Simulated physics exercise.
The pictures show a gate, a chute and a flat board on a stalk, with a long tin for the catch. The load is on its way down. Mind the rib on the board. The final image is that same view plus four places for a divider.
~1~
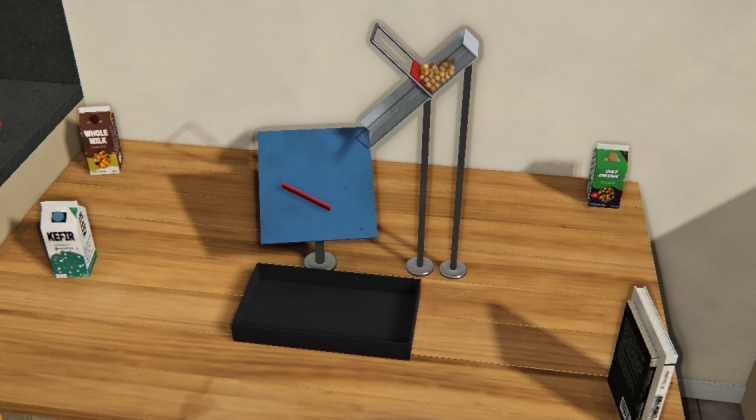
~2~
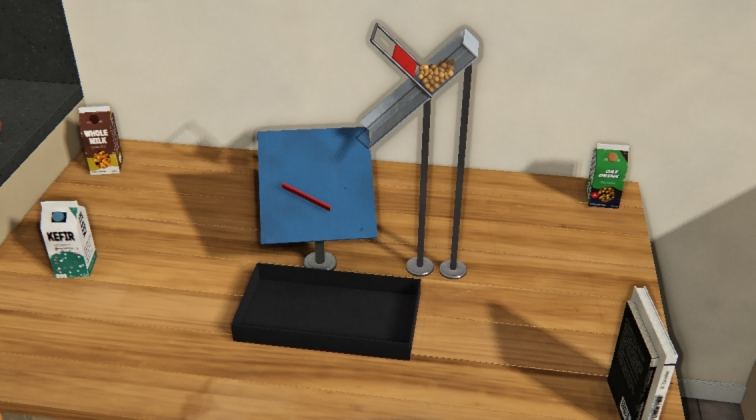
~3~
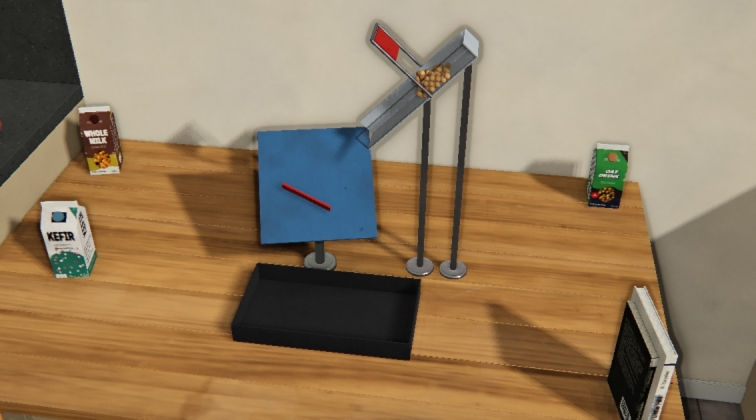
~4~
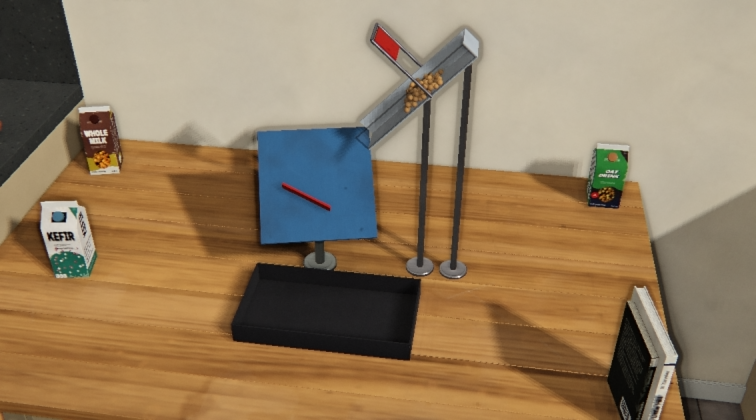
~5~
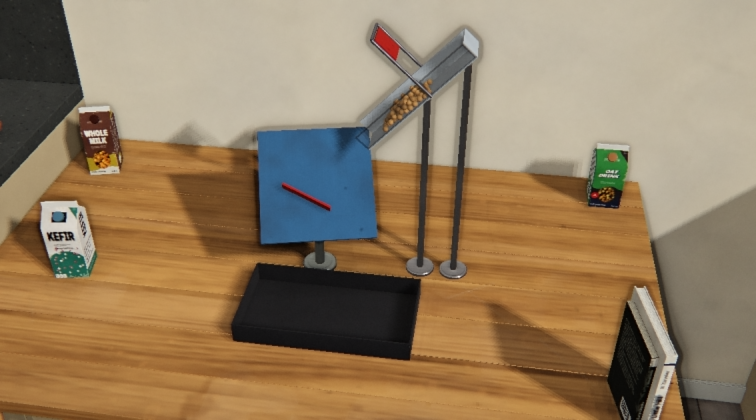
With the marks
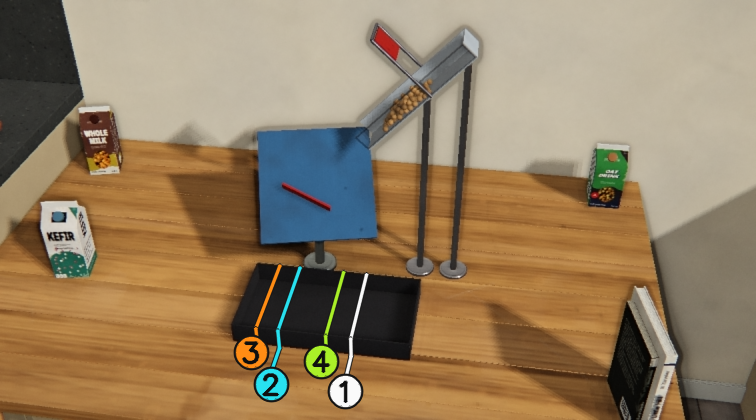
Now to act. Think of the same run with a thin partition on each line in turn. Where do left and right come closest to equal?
1 is best.
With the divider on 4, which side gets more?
Right.
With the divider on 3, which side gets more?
More lands on the right.
On the marked copy, line 1 crosses the front rim at (350, 338); line 2 crosses the front rim at (278, 330); line 3 crosses the front rim at (256, 327); line 4 crosses the front rim at (325, 335).
With 1, of what is caught, about half on the left of the divider, about half on the right.
With 2, of what is caught, a small part on the left of the divider, most on the right.
With 3, of what is caught, a small part on the left of the divider, nearly all on the right.
With 4, of what is caught, about a quarter on the left of the divider, most on the right.
